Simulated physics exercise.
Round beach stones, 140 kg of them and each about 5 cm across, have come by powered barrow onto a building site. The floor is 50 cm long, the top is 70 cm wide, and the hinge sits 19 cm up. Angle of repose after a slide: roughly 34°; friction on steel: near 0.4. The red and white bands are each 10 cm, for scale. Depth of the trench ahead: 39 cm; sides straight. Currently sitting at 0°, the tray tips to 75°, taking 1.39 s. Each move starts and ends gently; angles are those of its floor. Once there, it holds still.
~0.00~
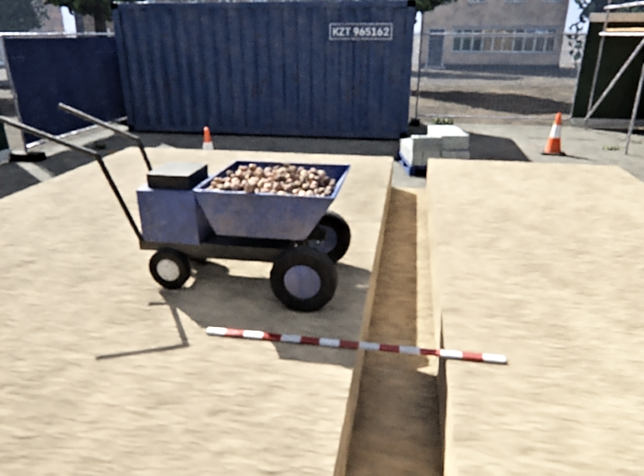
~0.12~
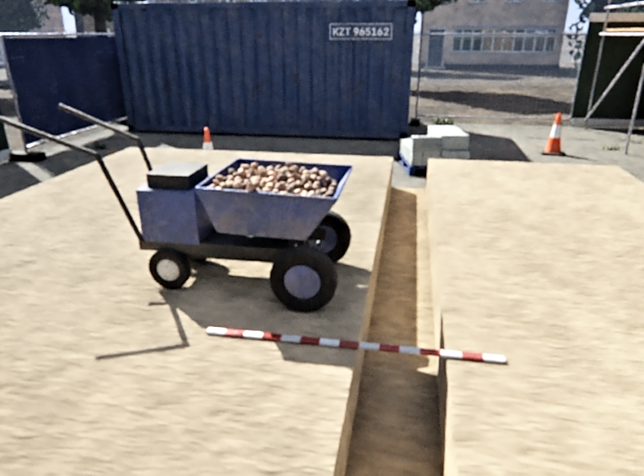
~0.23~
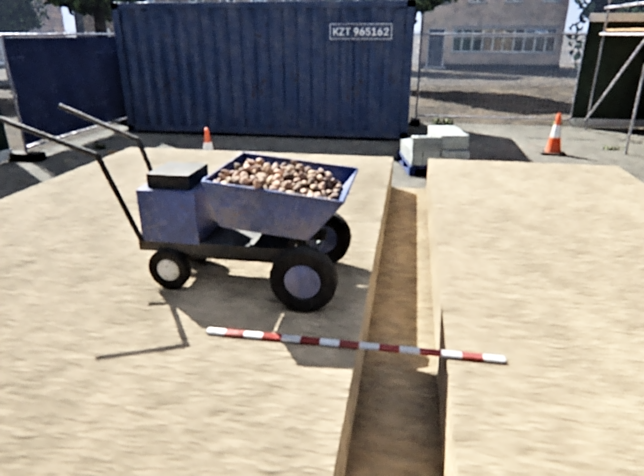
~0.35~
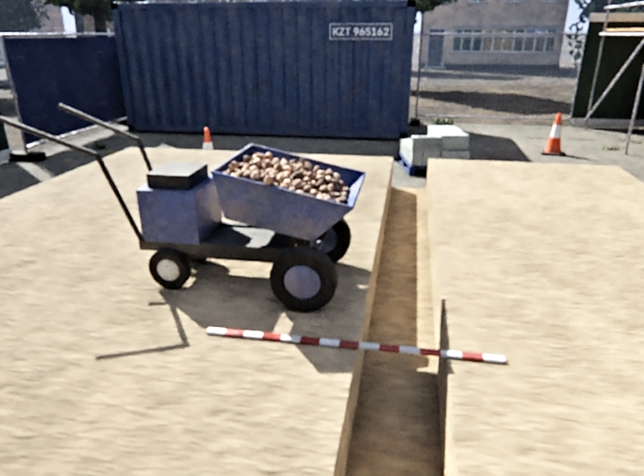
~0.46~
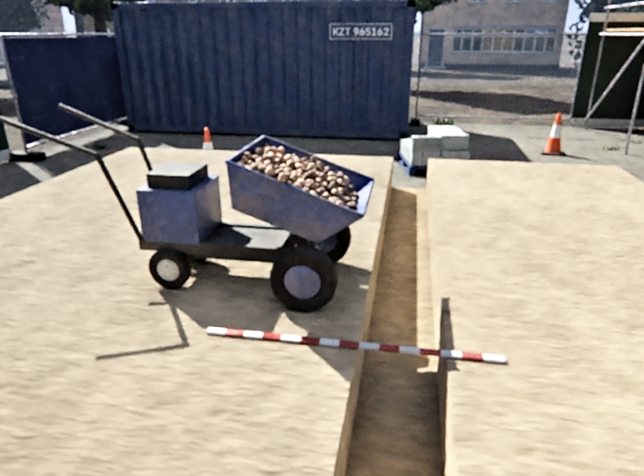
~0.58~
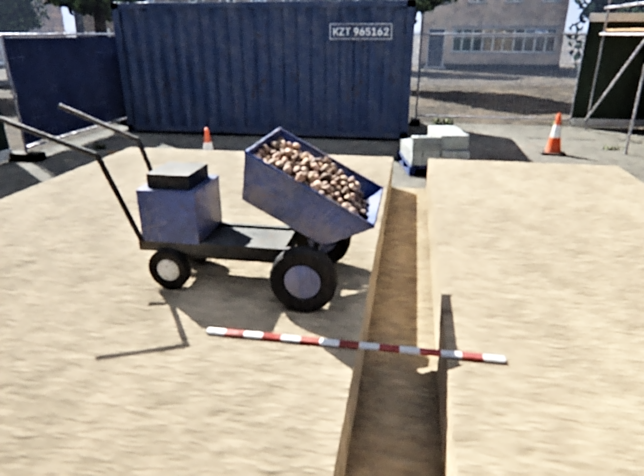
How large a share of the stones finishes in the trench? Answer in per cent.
A share of about 81 per cent.
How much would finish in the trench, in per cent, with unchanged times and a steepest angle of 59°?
It would come to about 65 percent.
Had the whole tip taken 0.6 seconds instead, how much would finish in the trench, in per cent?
My guess is near 60 percent.
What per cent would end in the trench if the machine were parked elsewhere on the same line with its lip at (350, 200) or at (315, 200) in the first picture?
55 and 100 %.
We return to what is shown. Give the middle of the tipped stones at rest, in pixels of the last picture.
I'd put it close to (417, 335).
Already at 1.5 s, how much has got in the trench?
Close to 50 per cent at that time.
After 1.0 s the floor is at 63°; 97 % in the tray, 3 % in the trench; the foremost stones are at (425, 280).
After 1.5 s the floor is at 75°; 38 % in the tray, 48 % in the trench, 14 % past the trench; the foremost stones are at (523, 296).
After 1.8 s the floor is at 75°; 12 % in the tray, 69 % in the trench, 19 % past the trench; the foremost stones are at (593, 303).
After 3.8 s the floor is at 75°; 0 % in the tray, 81 % in the trench, 19 % past the trench; the foremost stones are at (629, 303).
